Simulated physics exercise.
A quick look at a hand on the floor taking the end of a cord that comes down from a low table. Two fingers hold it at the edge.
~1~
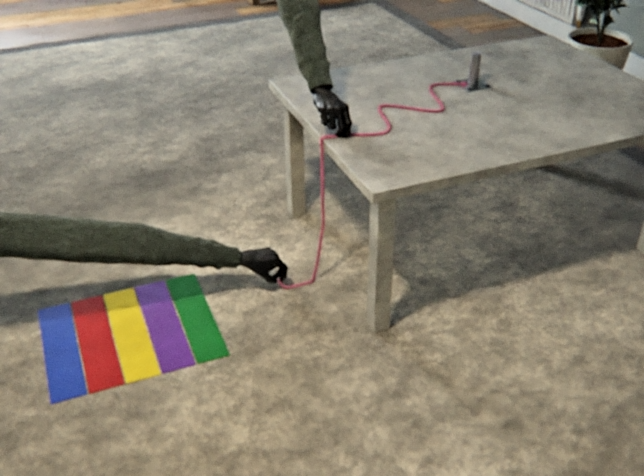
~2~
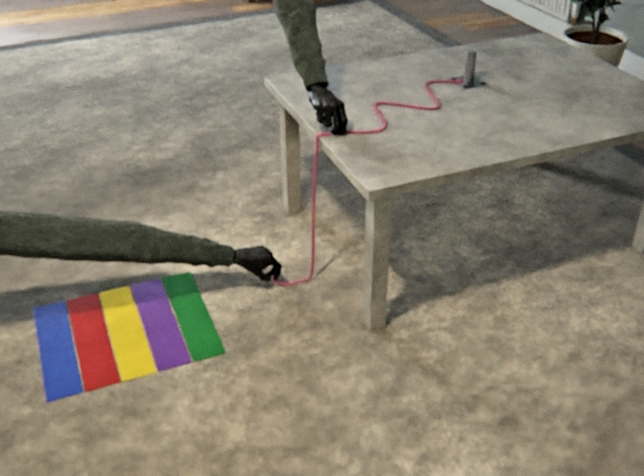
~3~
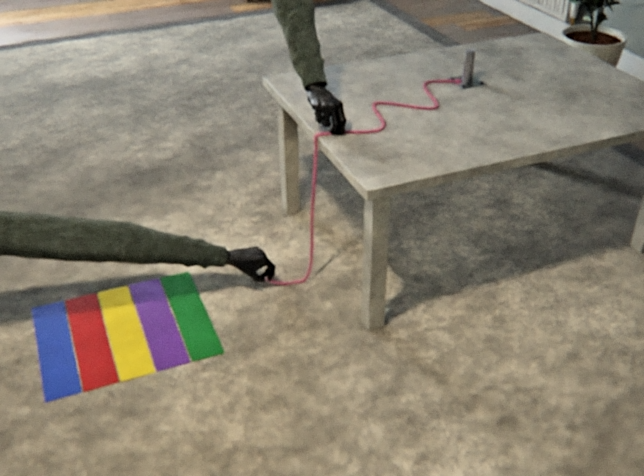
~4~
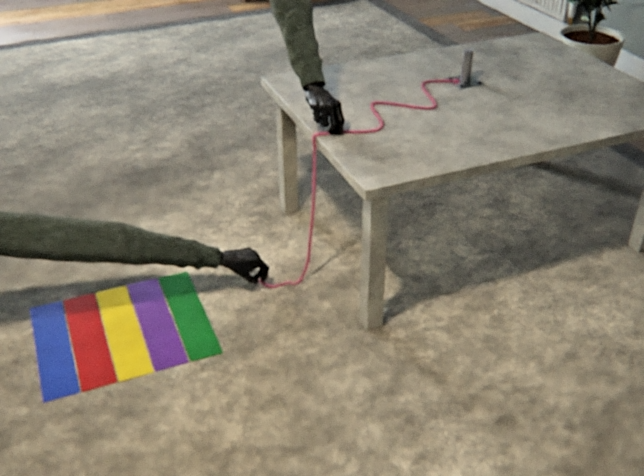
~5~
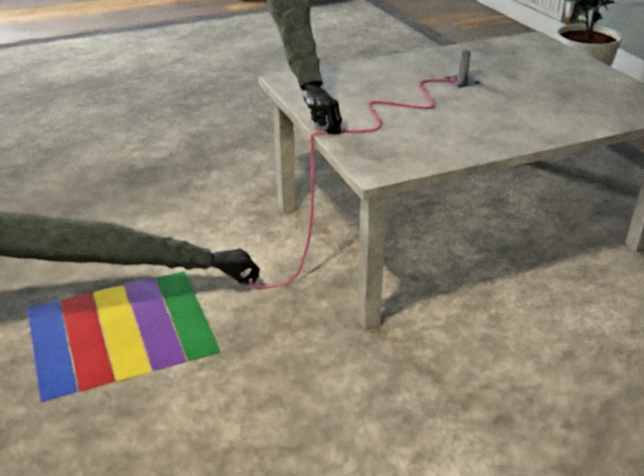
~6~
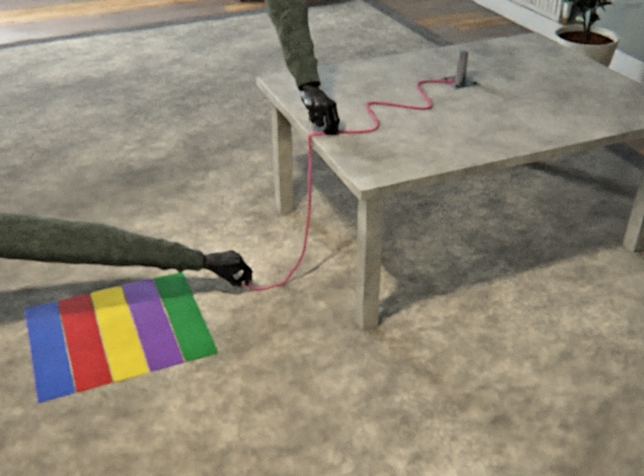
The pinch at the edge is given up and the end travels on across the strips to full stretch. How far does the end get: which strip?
The end stops over the blue strip.
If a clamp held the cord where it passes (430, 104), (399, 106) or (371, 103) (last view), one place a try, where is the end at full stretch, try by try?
The places are (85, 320), (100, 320) and (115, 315).
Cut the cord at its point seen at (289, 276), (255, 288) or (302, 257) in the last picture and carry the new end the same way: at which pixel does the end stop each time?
In that order: (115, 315), (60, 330) and (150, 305).
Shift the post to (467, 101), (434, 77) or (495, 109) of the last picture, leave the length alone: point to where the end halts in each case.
The places are (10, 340), (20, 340) and (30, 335).
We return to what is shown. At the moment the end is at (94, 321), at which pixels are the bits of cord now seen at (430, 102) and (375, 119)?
Near (389, 102) and (301, 139).
Soon after, end near (94, 321); over red.
After that, end near (59, 329); over blue.
At the stop, end near (39, 334); over blue. It gets as far as the blue strip.
